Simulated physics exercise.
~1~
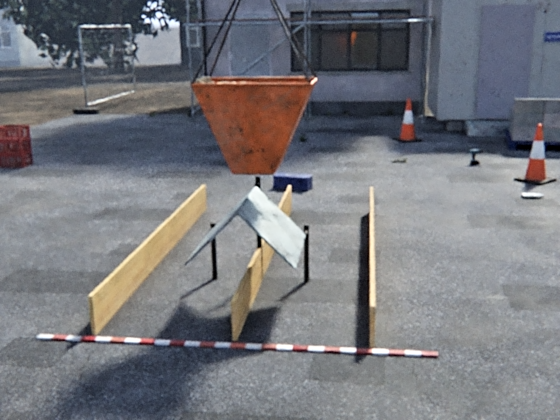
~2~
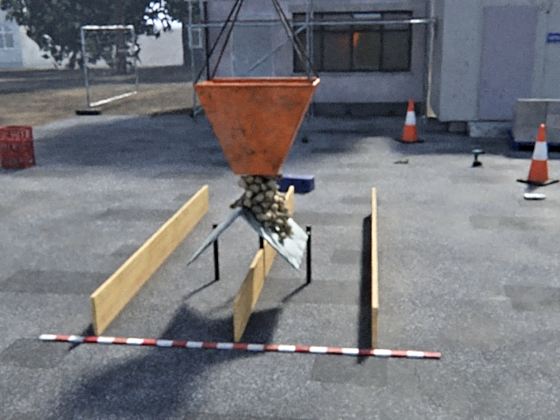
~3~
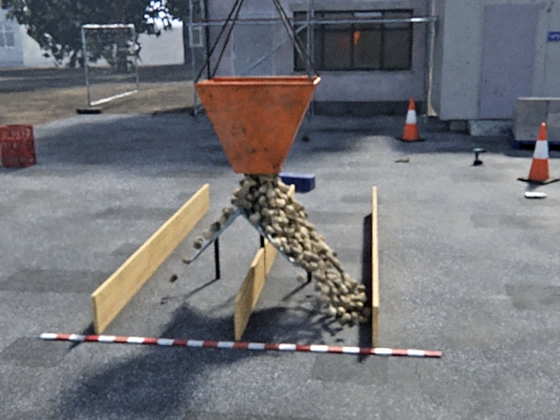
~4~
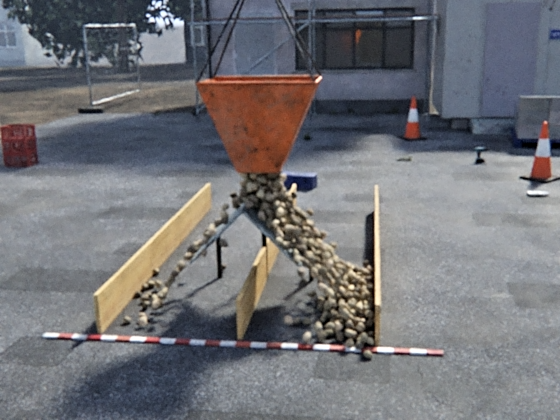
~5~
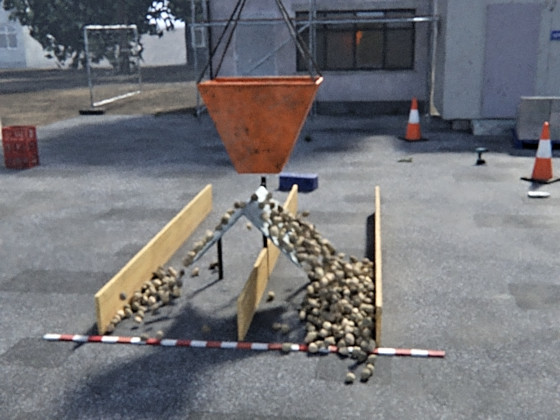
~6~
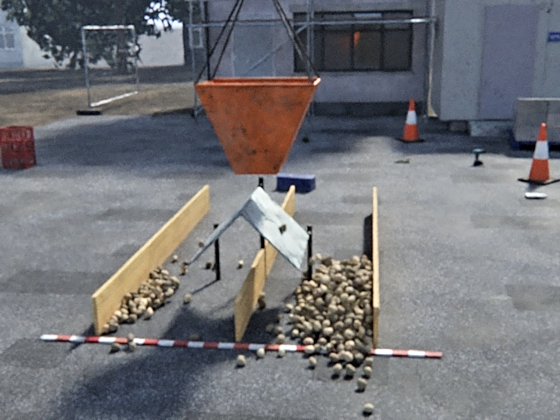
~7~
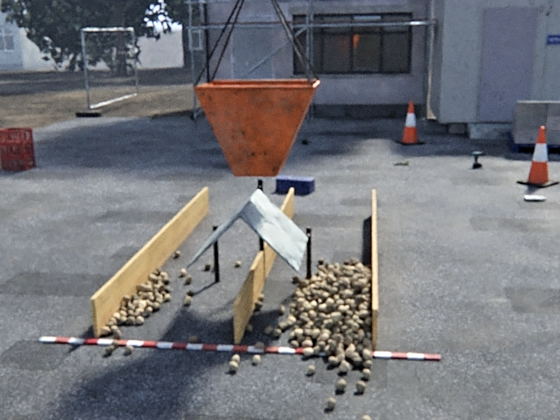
Orange hanging skip releasing rounded cobbles onto a peaked steel plate, most sliding right into a large heap, fewer gathering left.
